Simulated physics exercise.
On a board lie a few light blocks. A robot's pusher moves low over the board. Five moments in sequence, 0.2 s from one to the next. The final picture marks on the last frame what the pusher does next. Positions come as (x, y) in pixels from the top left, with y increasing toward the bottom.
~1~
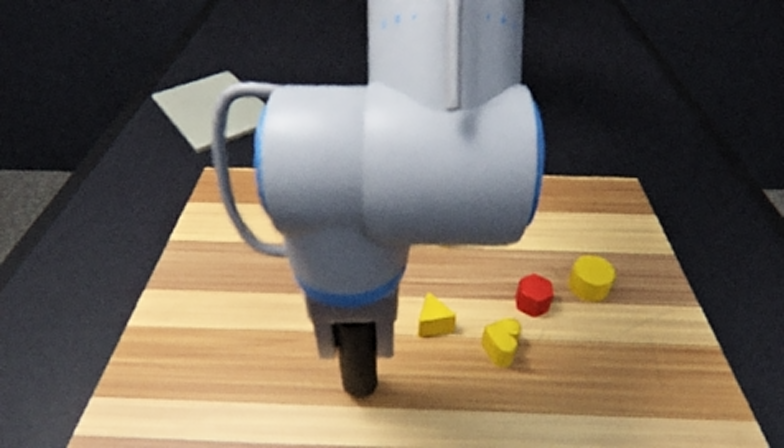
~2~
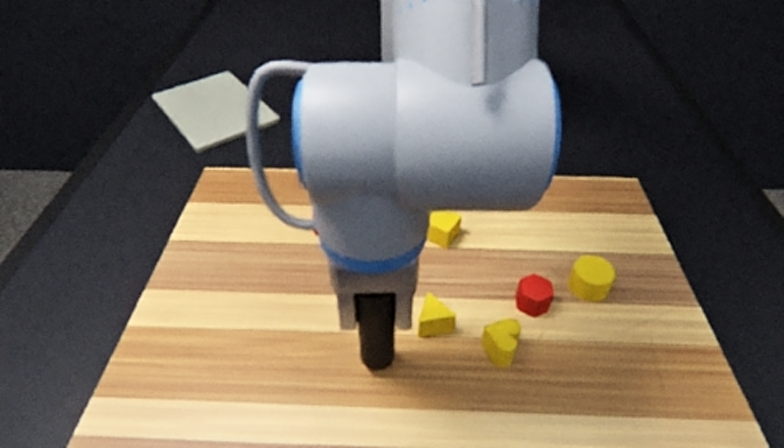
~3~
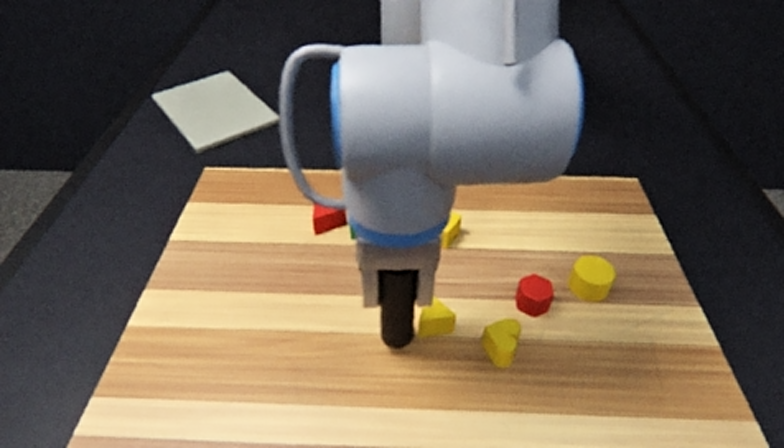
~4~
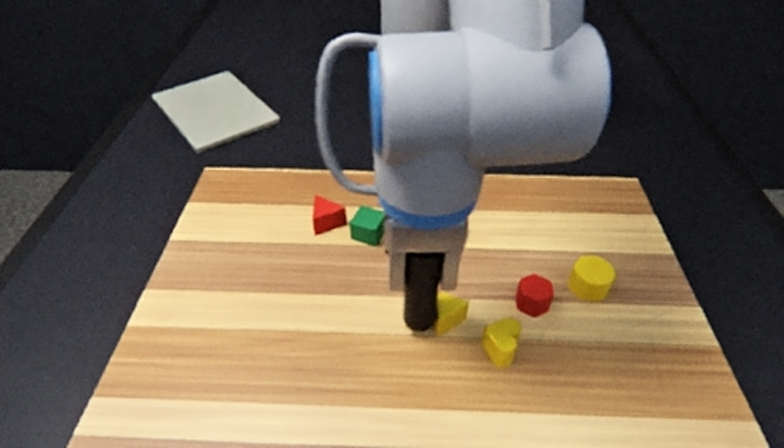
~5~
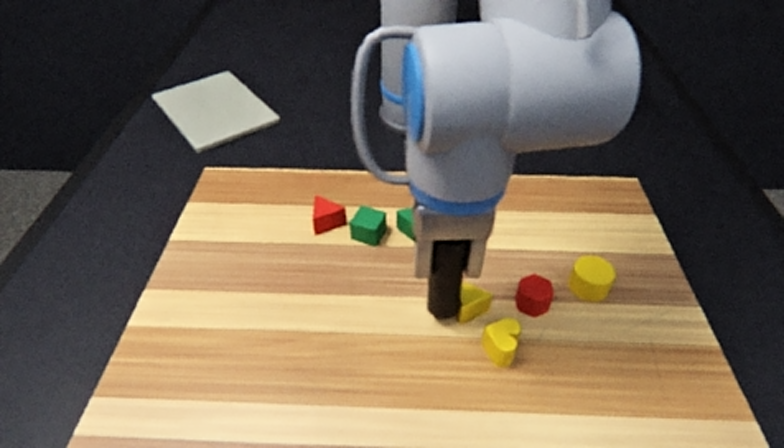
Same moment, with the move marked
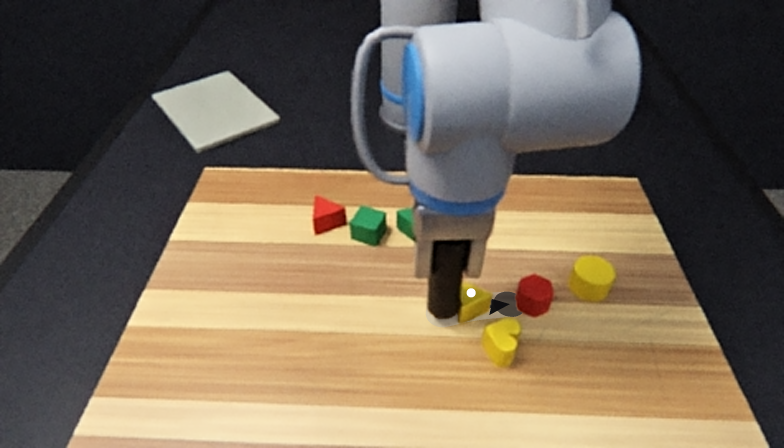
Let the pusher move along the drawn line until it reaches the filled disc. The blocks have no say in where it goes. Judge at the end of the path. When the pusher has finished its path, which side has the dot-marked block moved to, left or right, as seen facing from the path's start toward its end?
It slides leftward.
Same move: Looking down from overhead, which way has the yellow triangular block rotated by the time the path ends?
Verdict: Counterclockwise.
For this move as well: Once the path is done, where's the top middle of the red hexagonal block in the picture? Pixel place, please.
My estimate: (561, 285).
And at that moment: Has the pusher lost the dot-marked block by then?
My answer is no.
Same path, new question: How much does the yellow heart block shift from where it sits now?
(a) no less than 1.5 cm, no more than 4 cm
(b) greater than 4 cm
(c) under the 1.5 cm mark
I'll go with c - under the 1.5 cm mark.
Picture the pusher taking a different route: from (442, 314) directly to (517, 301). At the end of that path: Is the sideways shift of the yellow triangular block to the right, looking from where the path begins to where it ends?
My answer is no.
The line goes from (442, 314) over (475, 307) to (509, 304); the dot is on the yellow triangular block.
What follows on the original path. Halfway along, pusher at (477, 300); yellow triangular block at (505, 284), turned 20° anticlockwise; red hexagonal block at (540, 286).
At the end, pusher at (511, 297); yellow triangular block at (532, 274), turned 45° anticlockwise; yellow heart block unmoved; red hexagonal block at (561, 285), turned 65° clockwise.
